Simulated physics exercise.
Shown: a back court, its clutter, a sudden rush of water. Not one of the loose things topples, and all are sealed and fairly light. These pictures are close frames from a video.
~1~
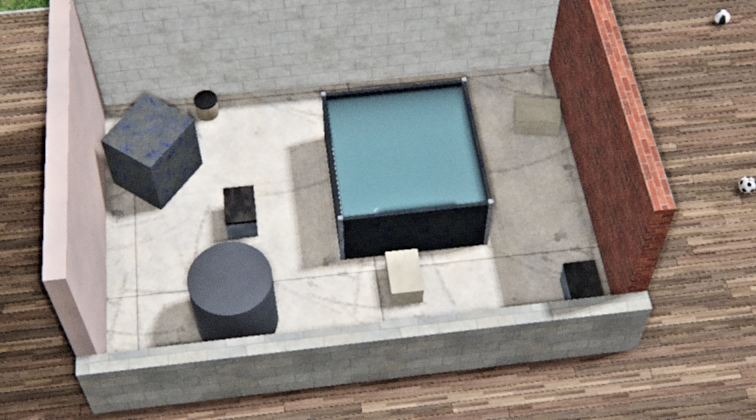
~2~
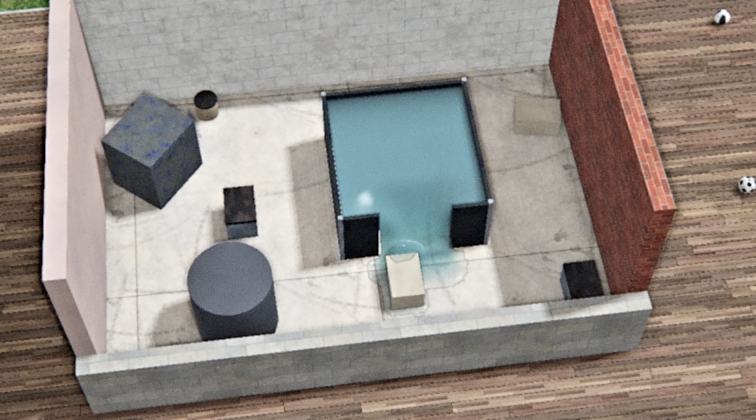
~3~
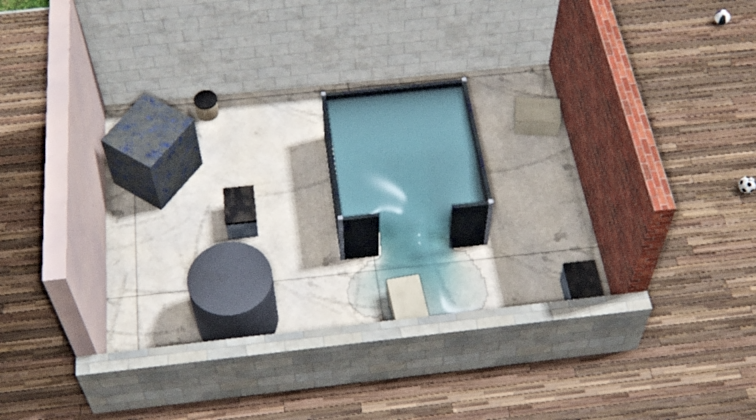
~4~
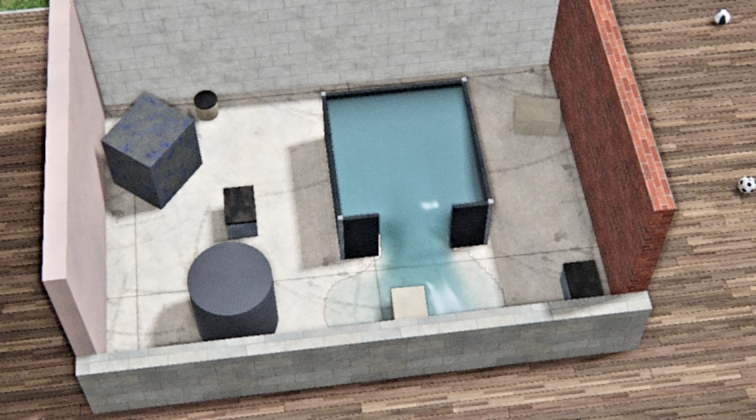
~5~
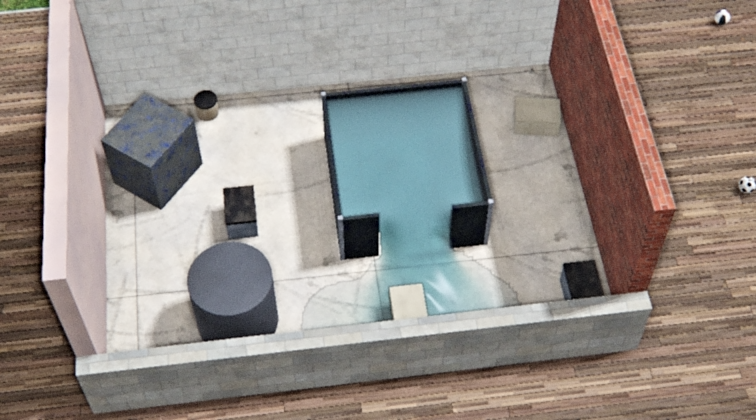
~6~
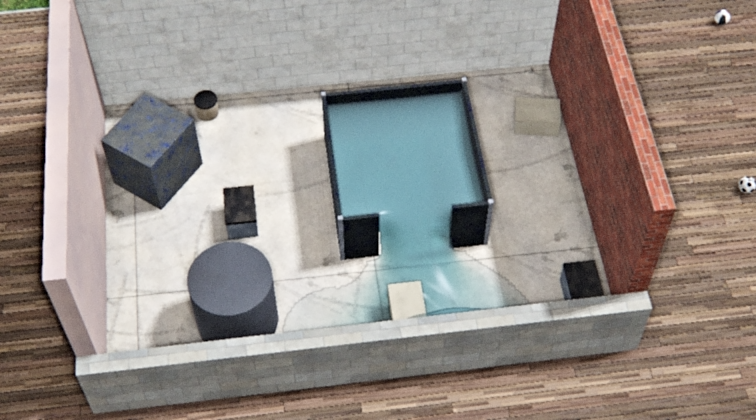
At the start, a dark-walled tank of blue-green water stands closed in a walled court among scattered blocks and a grey cylinder. A gap opens in its front wall and water pours out, pushing the pale crate toward the low front wall, where it shifts only slightly as water spreads around it.
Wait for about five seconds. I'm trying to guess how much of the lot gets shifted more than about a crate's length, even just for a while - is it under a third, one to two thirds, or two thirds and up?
My guess is two thirds and up.
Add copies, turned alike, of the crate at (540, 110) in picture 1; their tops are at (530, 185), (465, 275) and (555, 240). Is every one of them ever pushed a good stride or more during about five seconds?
Results - 1: Ends up far away; 2: Ends up far away; 3: Ends up far away.
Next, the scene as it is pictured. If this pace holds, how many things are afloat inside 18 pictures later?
3.
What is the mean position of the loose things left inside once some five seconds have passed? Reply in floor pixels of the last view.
Estimate: Close to (251, 117) px.
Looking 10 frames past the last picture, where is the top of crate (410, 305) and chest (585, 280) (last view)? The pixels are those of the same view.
Approximately (300, 238) for one and (536, 164) for the other.
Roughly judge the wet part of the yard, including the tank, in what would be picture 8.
My answer would be close to 30 per cent.
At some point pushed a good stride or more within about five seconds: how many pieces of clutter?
The figure is 5.
A moment on, 1 of 5 are well off their spots; 1 afloat.
Next, 2 of 5 are well off their spots; 0 afloat.
Later, 4 of 5 are well off their spots; 3 afloat.
In the end, 5 of 5 are well off their spots, and 5 have been at some point; 5 afloat.
